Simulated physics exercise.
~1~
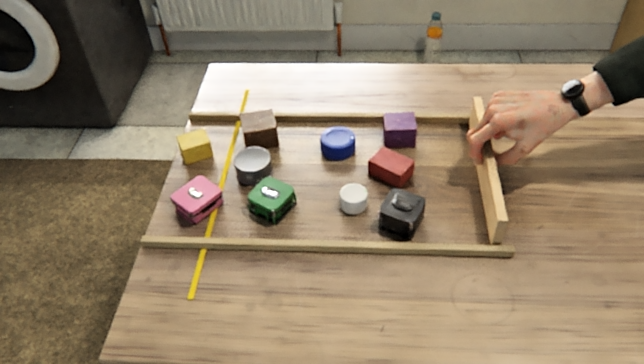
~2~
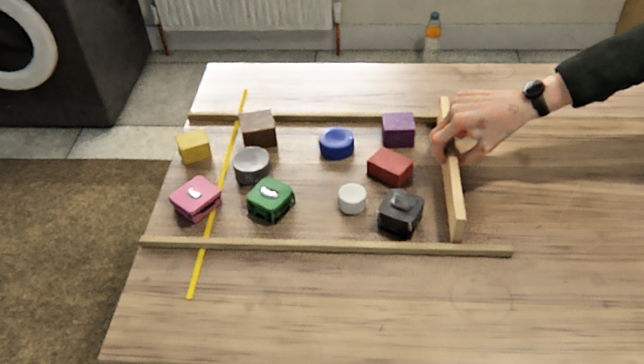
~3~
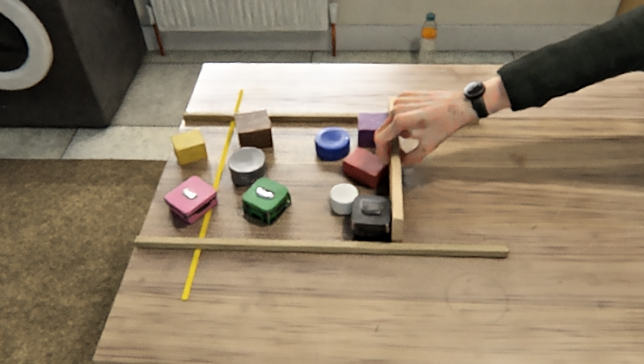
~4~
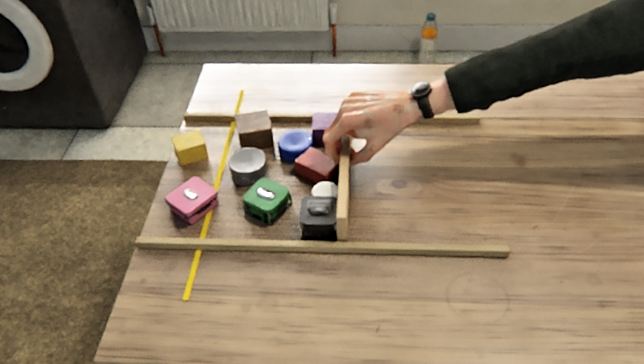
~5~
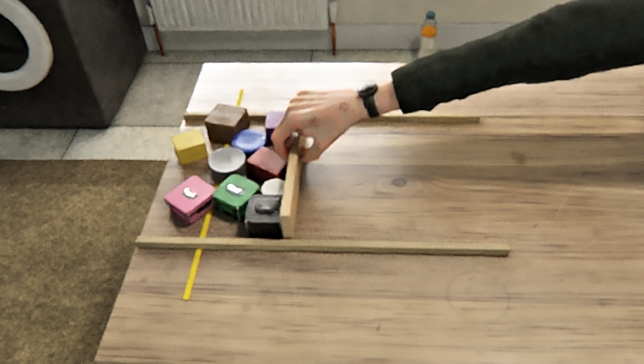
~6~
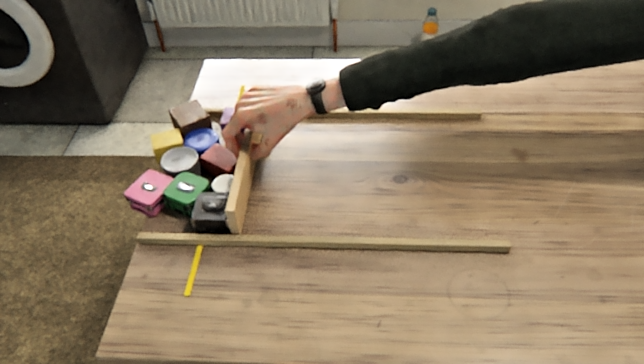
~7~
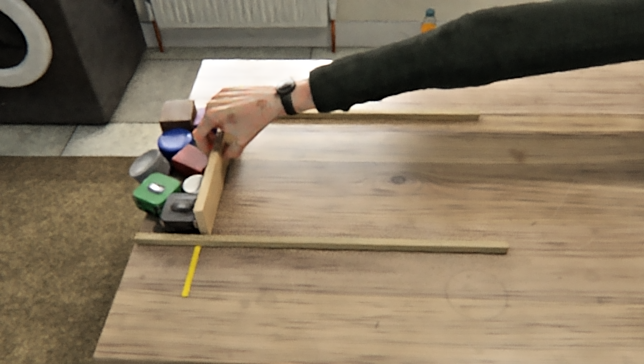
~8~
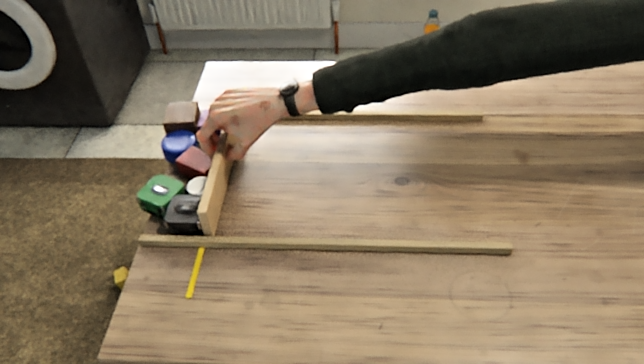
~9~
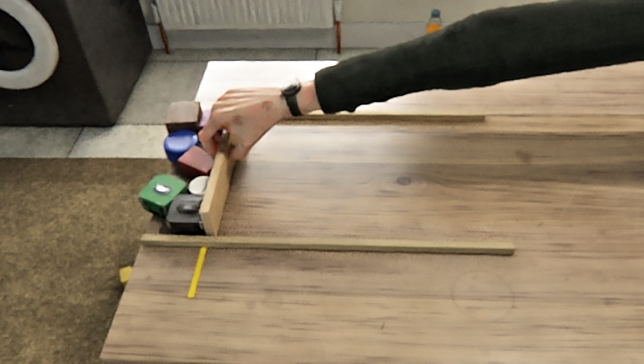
In the video, a hand slides an upright wooden board leftward across a table, gathering scattered blocks, cases and tins and pushing them past a yellow strip to the edge, where the yellow block, pink case and grey tin drop off while the others stay bunched against the board.
